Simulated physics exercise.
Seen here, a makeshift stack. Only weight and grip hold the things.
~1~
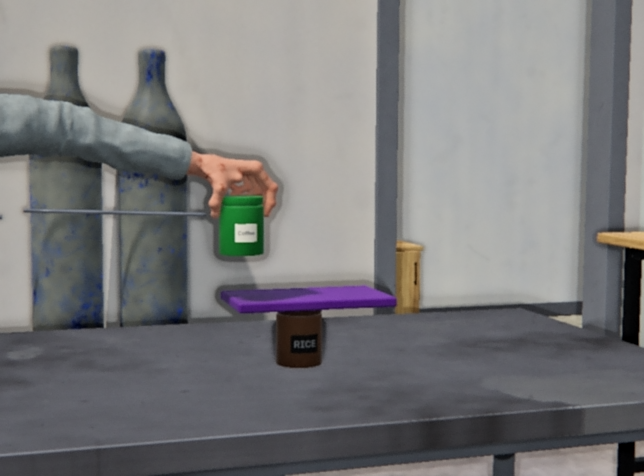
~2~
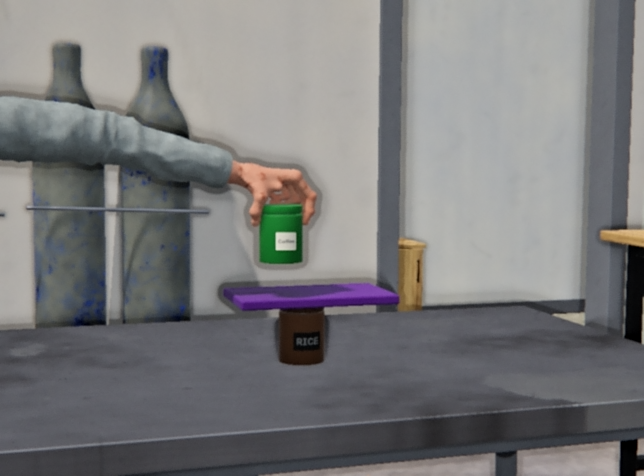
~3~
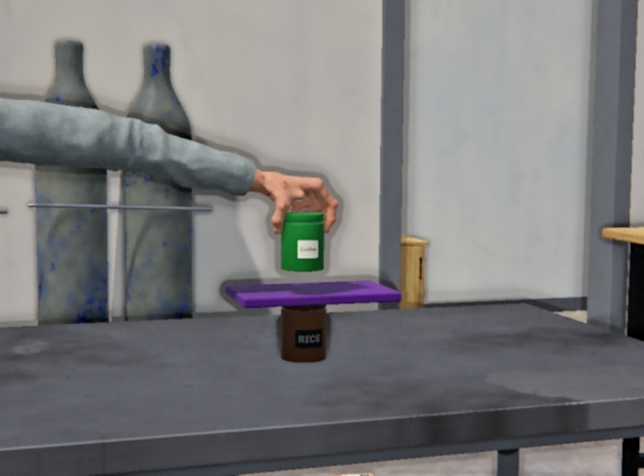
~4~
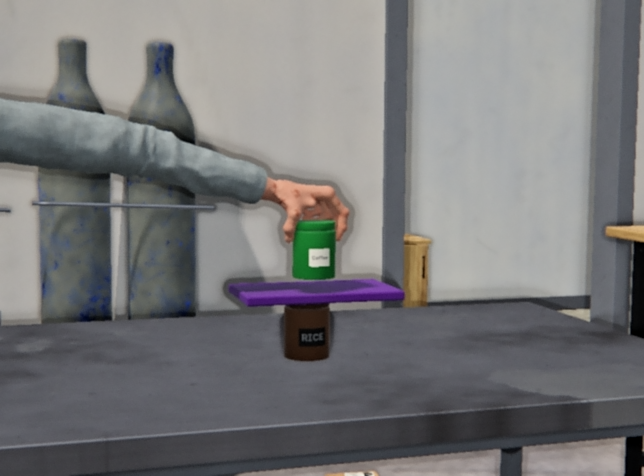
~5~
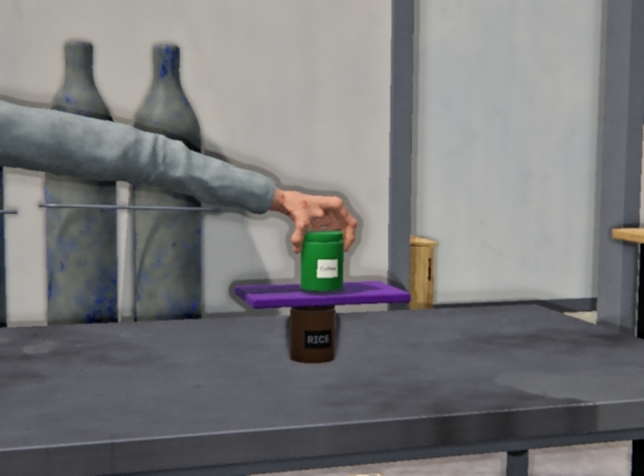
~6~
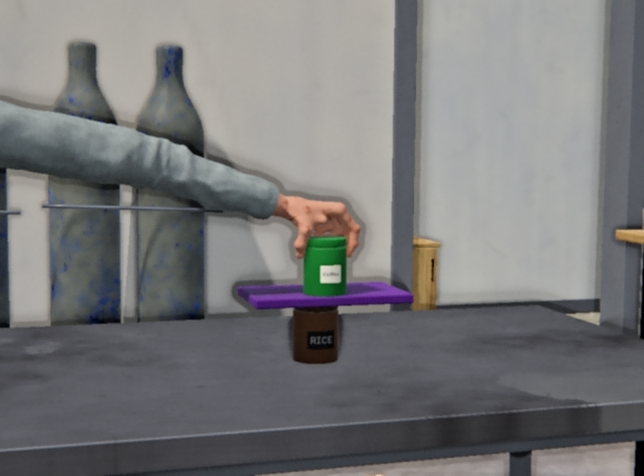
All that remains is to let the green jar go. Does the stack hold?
Here the stack keeps its balance.
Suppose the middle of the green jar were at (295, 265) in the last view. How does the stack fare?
Then it keeps its balance.
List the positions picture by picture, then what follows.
In the first frame, on its way; green jar (242, 225); brown jar (299, 334).
In the second frame, on its way; green jar (281, 233); brown jar (302, 331).
In the third frame, on its way; green jar (303, 241); brown jar (304, 328).
In the fourth frame, on its way; green jar (314, 249); brown jar (307, 327).
In the fifth frame, on its way; green jar (322, 260); brown jar (313, 329).
In the sixth frame, in place under the hand; green jar (325, 266); brown jar (316, 330).
Then, 0.20 s after the last picture, nothing has stirred.
Then, 0.40 s after the last picture, green jar resting near (325, 266).
At rest, all 3 in place. Seen from the same camera at the end, green jar near (325, 266). The stack holds.
